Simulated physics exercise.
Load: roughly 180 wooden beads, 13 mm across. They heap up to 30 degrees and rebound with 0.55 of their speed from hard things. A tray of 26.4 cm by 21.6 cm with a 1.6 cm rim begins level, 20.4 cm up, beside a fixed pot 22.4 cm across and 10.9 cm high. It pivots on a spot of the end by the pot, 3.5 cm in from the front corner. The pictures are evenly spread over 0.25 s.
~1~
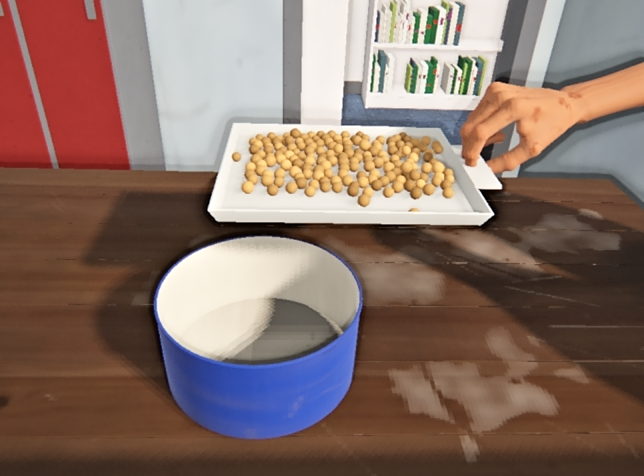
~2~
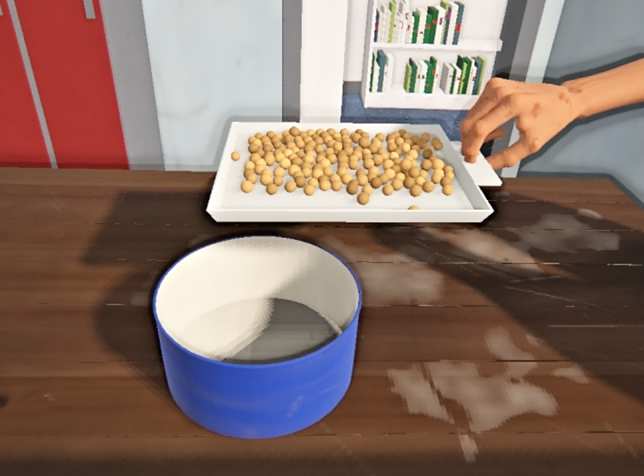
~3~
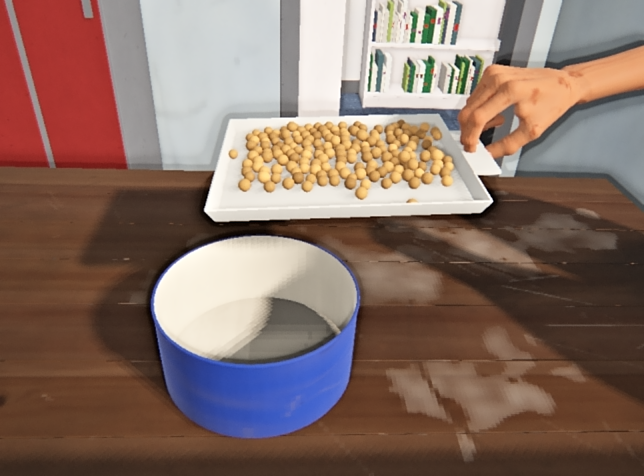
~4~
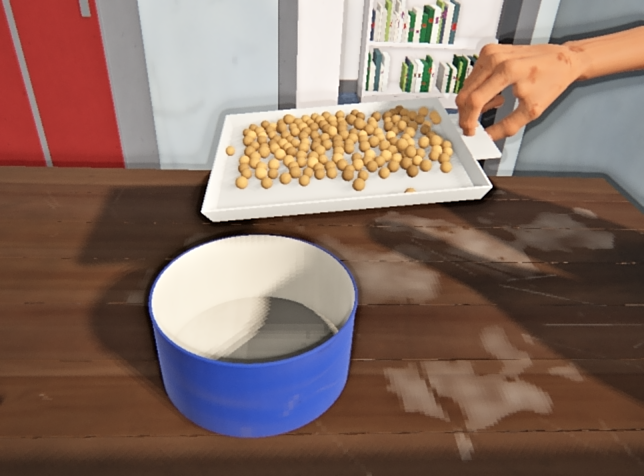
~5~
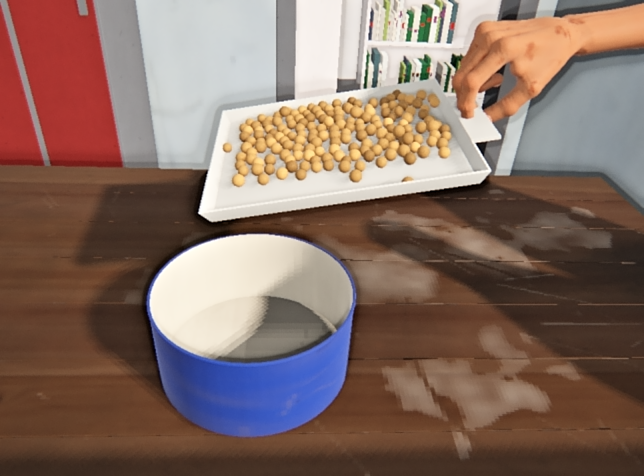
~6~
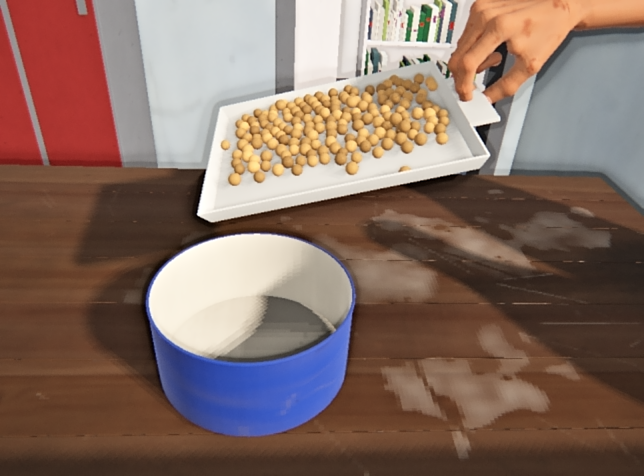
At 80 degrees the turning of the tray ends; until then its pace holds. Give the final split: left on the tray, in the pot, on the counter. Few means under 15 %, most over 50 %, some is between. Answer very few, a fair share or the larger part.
Tray very few, pot the larger part, counter a fair share.
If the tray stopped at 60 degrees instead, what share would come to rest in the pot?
In that case some 55 per cent.
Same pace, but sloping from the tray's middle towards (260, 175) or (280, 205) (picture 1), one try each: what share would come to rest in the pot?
Some 35 and 95 per cent.
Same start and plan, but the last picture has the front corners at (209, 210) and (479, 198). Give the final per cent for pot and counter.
Pot 95, counter 5.
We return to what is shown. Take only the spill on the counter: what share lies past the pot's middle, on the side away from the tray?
About 100 per cent.
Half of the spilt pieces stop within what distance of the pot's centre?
Roughly 24 cm.
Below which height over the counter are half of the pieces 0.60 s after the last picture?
Some 22 cm.
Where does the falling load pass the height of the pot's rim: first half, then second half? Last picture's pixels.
First near (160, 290), later near (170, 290).
Then, 0.36 s after the last picture, tilt 47 degrees; the tray holds 100 %, the pot 0 %.
Then, 0.60 s after the last picture, tilt 68 degrees; the tray holds 50 %, the pot 15 %.
Then, 0.95 s after the last picture, tilt 80 degrees; the tray holds 0 %, the pot 55 %.
In the end, tray 0 %, pot 60 %, counter 40 %.
